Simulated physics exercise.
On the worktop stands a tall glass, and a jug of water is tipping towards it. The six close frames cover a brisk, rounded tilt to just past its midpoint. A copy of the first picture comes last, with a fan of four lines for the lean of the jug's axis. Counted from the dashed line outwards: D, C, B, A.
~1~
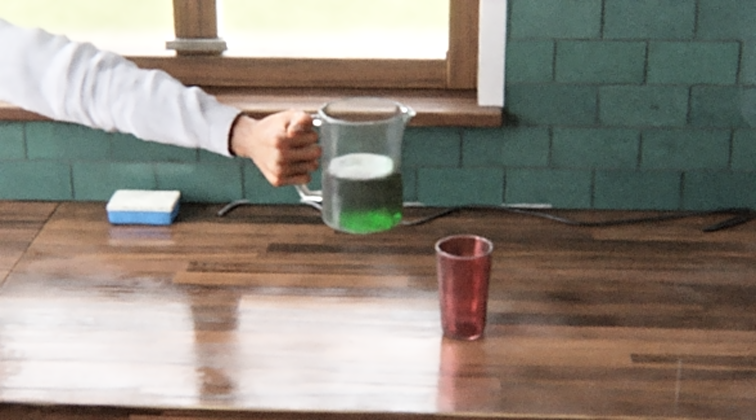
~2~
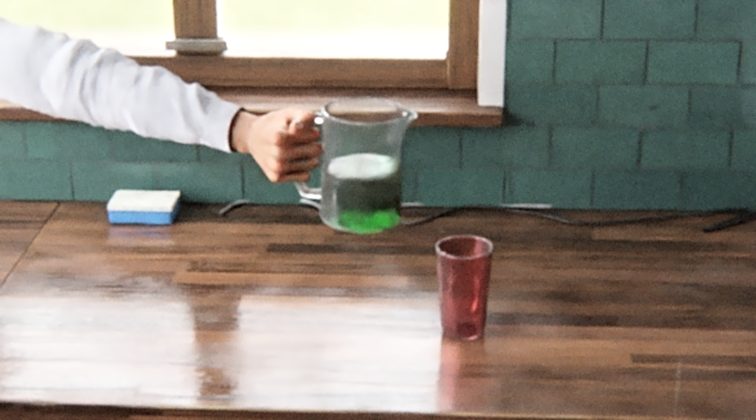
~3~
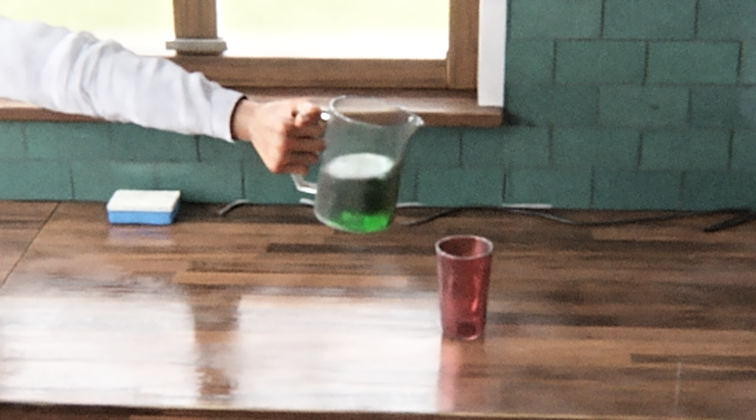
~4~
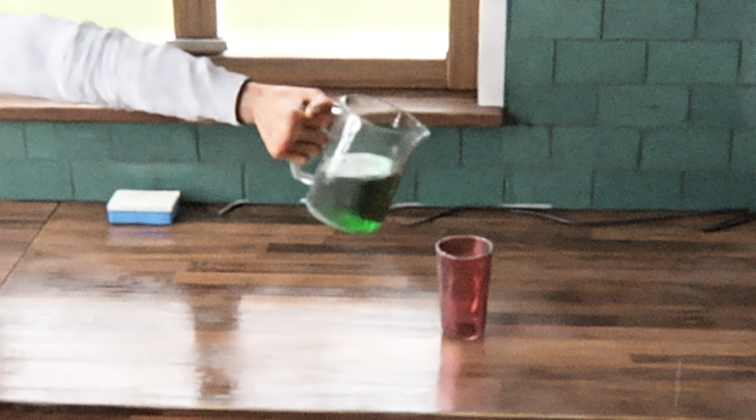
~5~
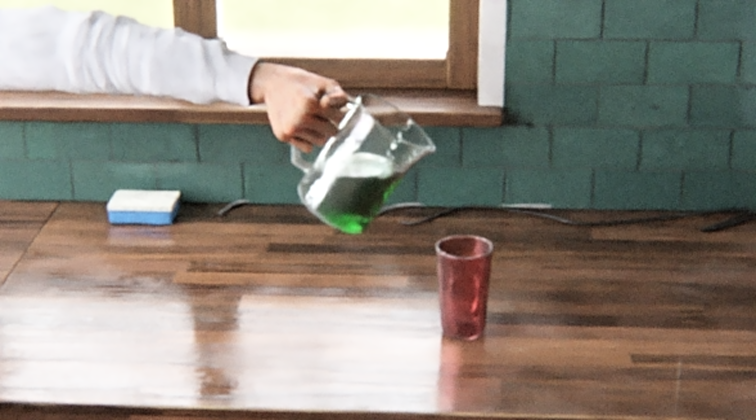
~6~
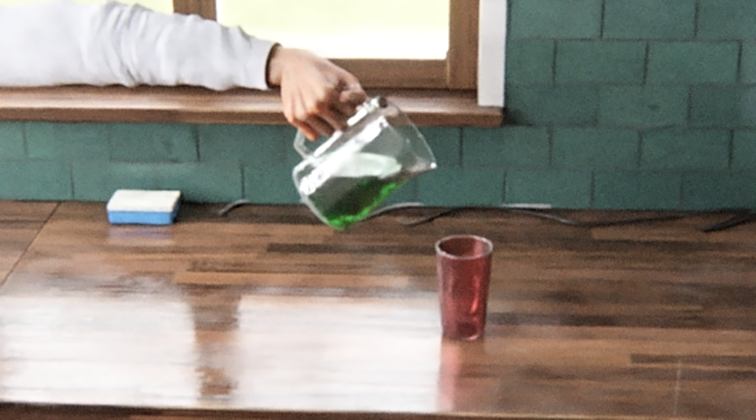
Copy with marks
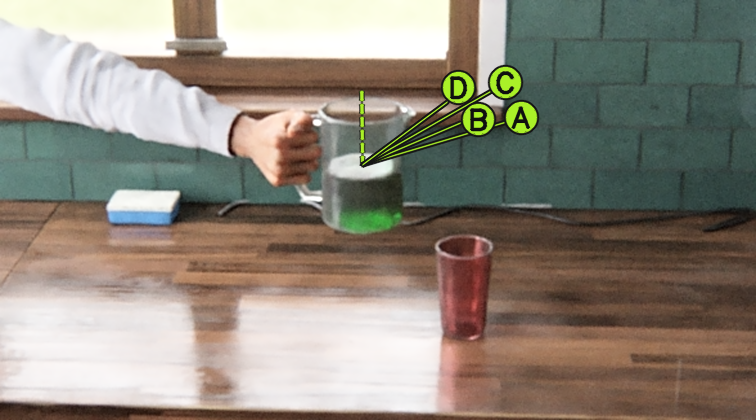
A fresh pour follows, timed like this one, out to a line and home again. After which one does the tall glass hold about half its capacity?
Use tilt A.
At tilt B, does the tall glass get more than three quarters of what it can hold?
No, less.
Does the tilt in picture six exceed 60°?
No.
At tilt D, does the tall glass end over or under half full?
Under half.
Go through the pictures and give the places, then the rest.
The first picture shows upright, lip at (413, 113); rim of the tall glass round (465, 246); nothing has left yet.
The second picture shows tipped about 2°, lip at (415, 116); nothing has left yet.
The third picture shows tipped about 10°, lip at (421, 122); nothing has left yet.
The fourth picture shows tipped about 20°, lip at (429, 134); nothing has left yet.
The fifth picture shows tipped about 34°, lip at (435, 149); nothing has left yet.
The sixth picture shows tipped about 48°, lip at (436, 167); nothing has left yet.
On the marked copy, A at (504, 122); B at (460, 122); C at (490, 91); D at (447, 101).
If A is chosen, the tall glass ends with about 47 % of what it can hold.
If B is chosen, the tall glass ends with about 24 % of what it can hold.
If C is chosen, the tall glass ends with about 8 % of what it can hold.
If D is chosen, nothing reaches the tall glass.
